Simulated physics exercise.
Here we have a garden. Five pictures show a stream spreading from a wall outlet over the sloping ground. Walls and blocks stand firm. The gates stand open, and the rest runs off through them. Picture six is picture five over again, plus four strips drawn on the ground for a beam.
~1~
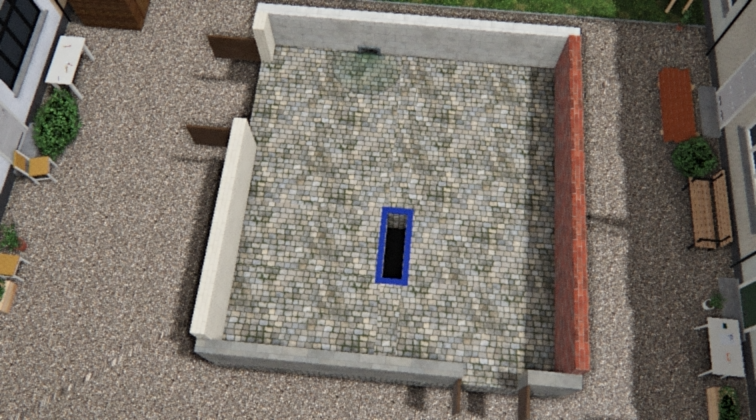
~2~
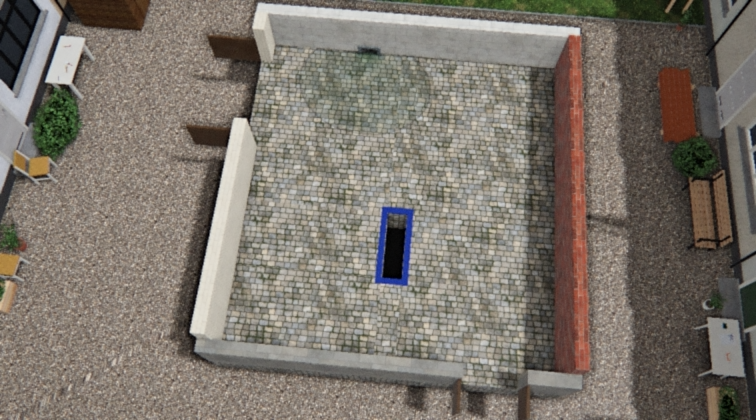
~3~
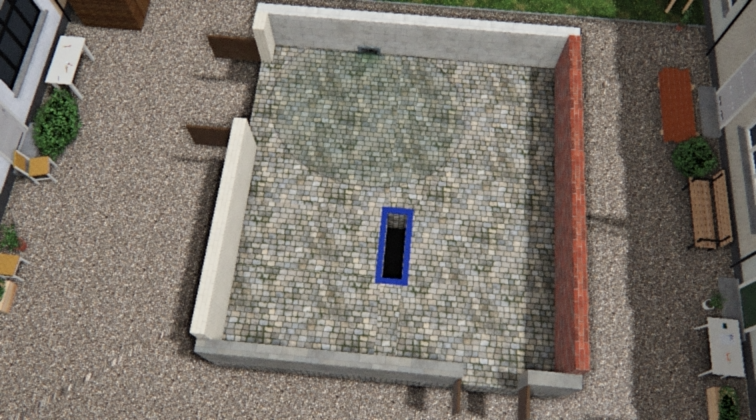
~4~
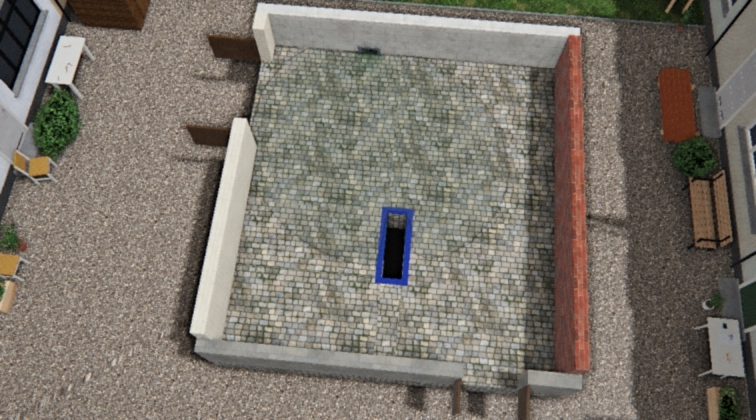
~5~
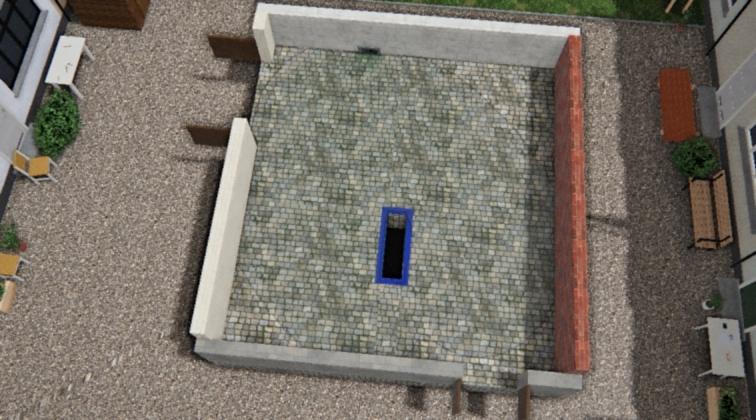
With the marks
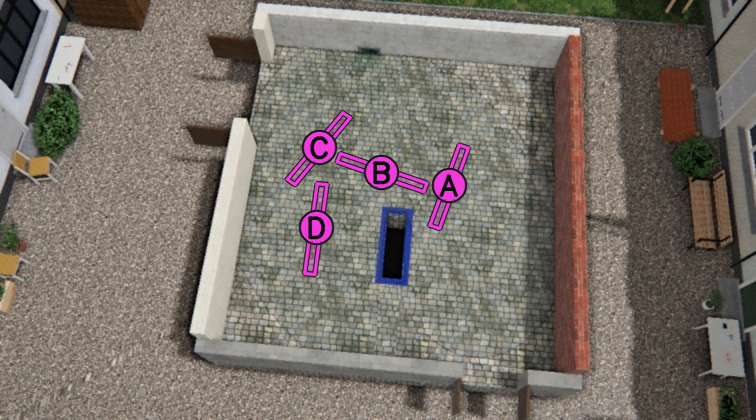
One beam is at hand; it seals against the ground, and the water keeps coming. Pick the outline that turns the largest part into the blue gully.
Go for A.
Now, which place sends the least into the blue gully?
Here it is place B.
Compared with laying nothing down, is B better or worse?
It is worse.
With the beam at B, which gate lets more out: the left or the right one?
The right gate.
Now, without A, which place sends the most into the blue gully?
It is D.
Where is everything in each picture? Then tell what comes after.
The first picture shows outfall at (369, 50); blue gully at (395, 245); open gate at (488, 373); open gate at (265, 103); front seen at (377, 89), 3 % of the ground wet; blue gully still dry.
The second picture shows front seen at (366, 131), 11 % of the ground wet; blue gully still dry.
The third picture shows front seen at (417, 177), 25 % of the ground wet; blue gully still dry.
The fourth picture shows front seen at (373, 261), 46 % of the ground wet; blue gully taking water.
The fifth picture shows front seen at (516, 336), 76 % of the ground wet; blue gully taking water.
On the marked copy, A from (434, 226) to (463, 146); B from (338, 157) to (425, 187); C from (291, 181) to (346, 115); D from (309, 274) to (322, 184).
With A, about 42 % of the stream goes into the blue gully, about 57 % out by the gates.
With B, about 6 % of the stream goes into the blue gully, about 92 % out by the gates.
With C, about 17 % of the stream goes into the blue gully, about 81 % out by the gates.
With D, about 25 % of the stream goes into the blue gully, about 74 % out by the gates.
